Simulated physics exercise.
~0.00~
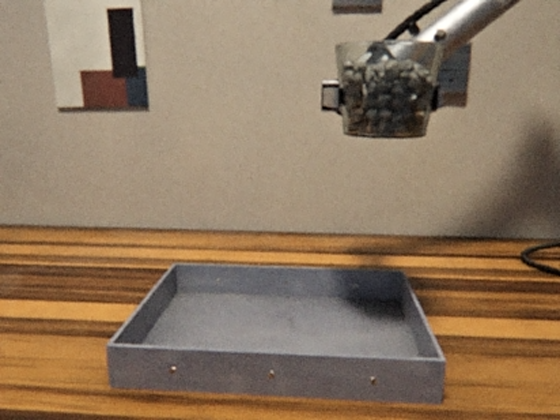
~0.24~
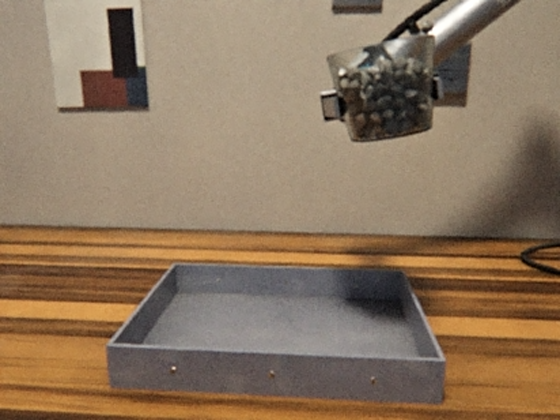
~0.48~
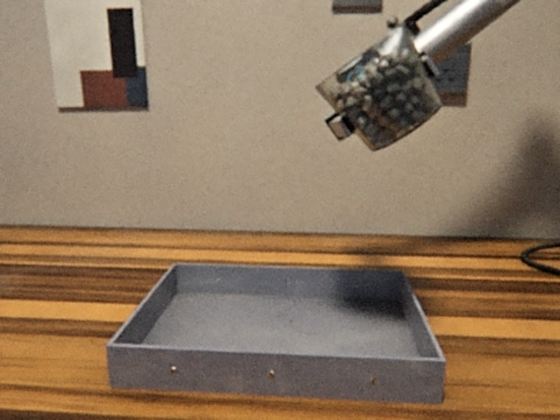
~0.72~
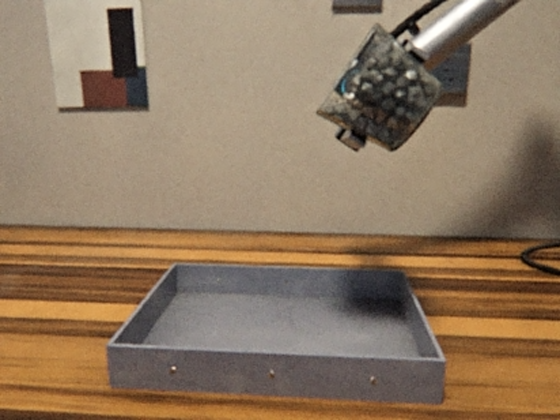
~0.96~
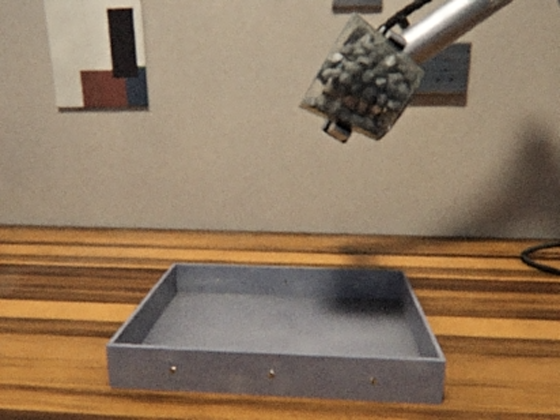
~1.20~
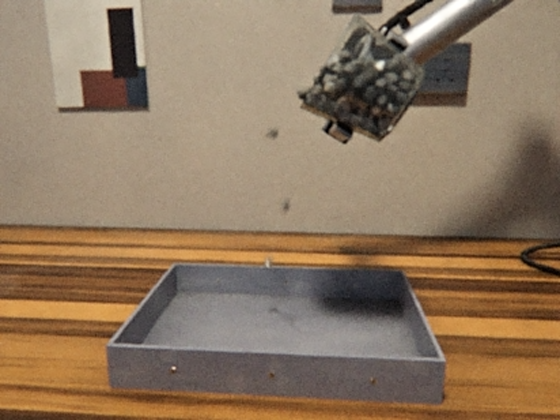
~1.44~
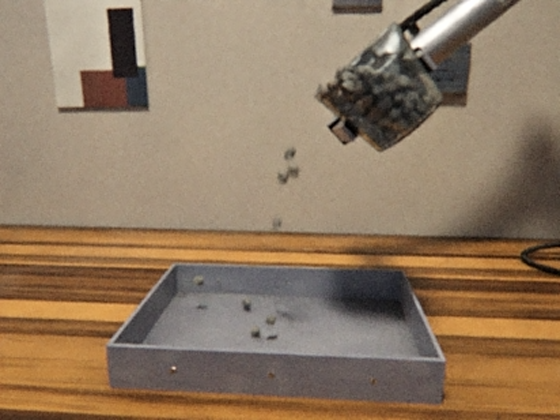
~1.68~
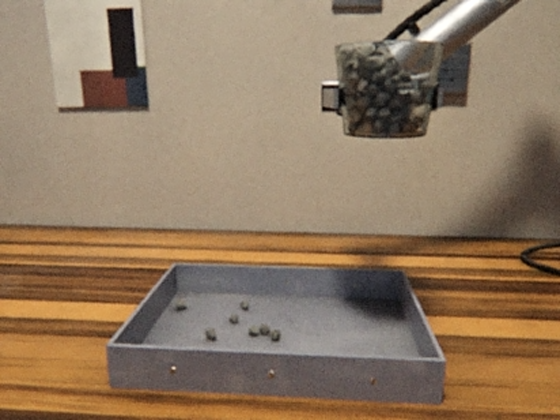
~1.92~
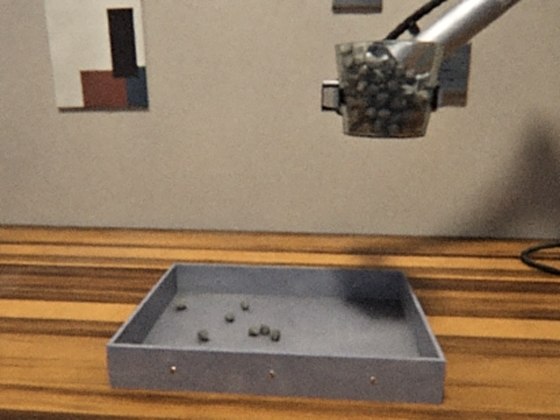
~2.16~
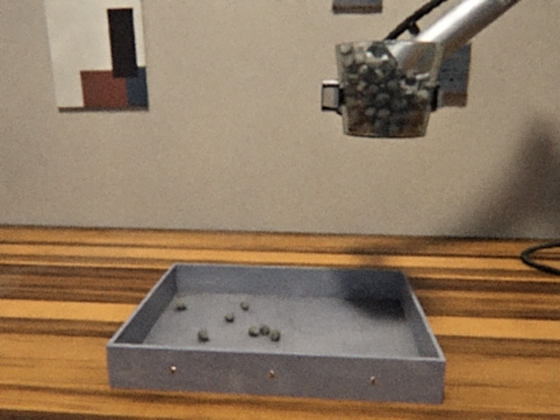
A mechanical arm reaches in from the upper right, holding a clear beaker heaped with small grey pebbles above a striped wooden table, seen from the front and slightly above. A shallow blue-grey tray sits below, with a beige wall and a colour-block picture behind. The arm tips the beaker leftward and shifts it slightly back and forth while it leans. A few pebbles spill over the lip, drop, and scatter across the tray. The arm then turns the beaker upright and holds it still, mostly full, with only a handful of pebbles lying in the tray.
